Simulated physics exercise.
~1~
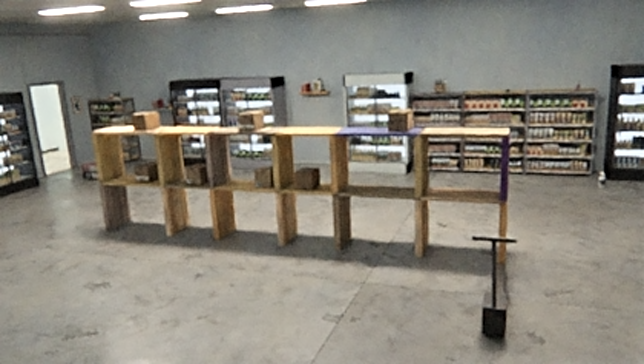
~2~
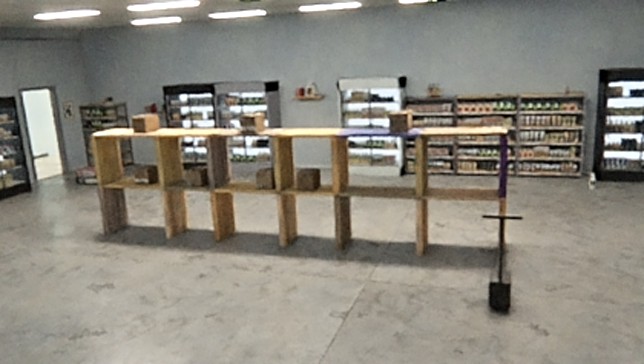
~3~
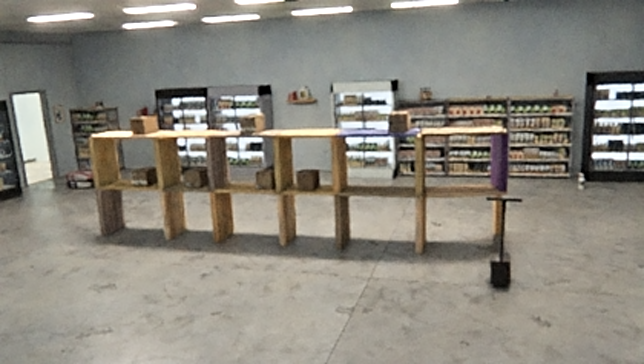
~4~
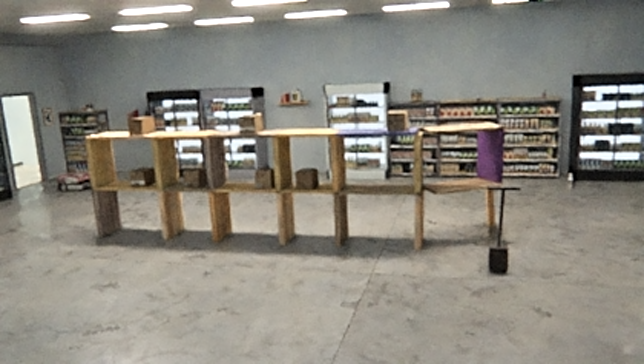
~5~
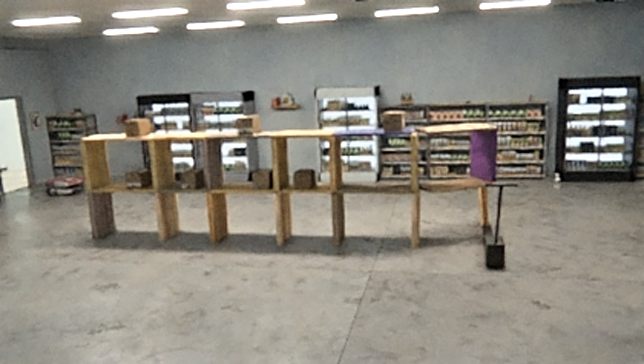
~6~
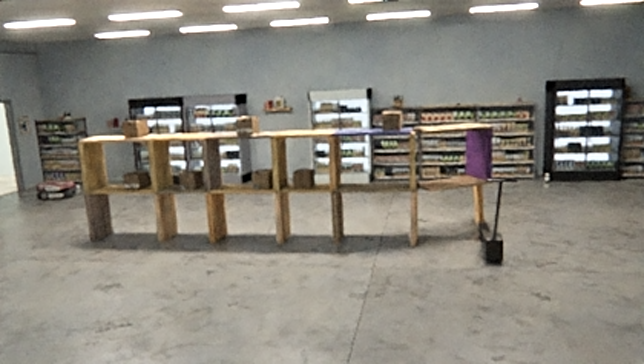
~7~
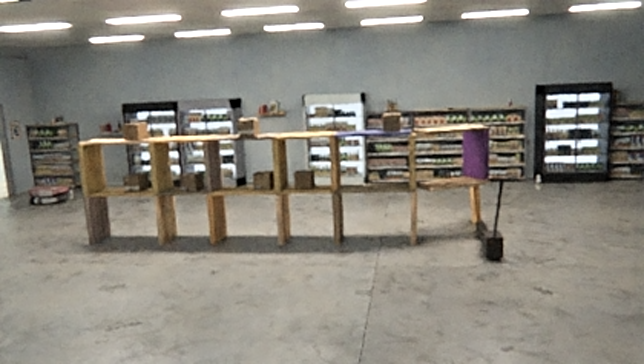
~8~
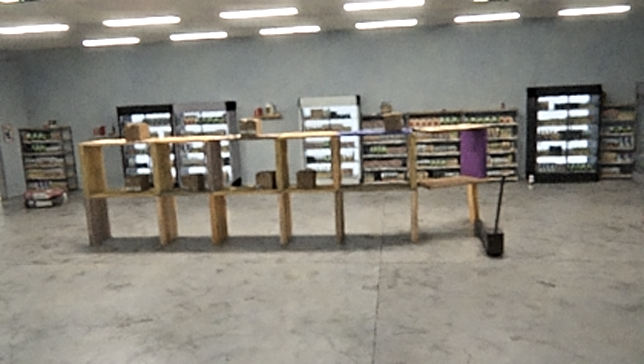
A purple upright at the right end of a long two-tier shelf of loose boards shifted back and inward as a narrow floor jack pushed at its base, but it stayed standing, and the shelving and its boxes held up to the end.
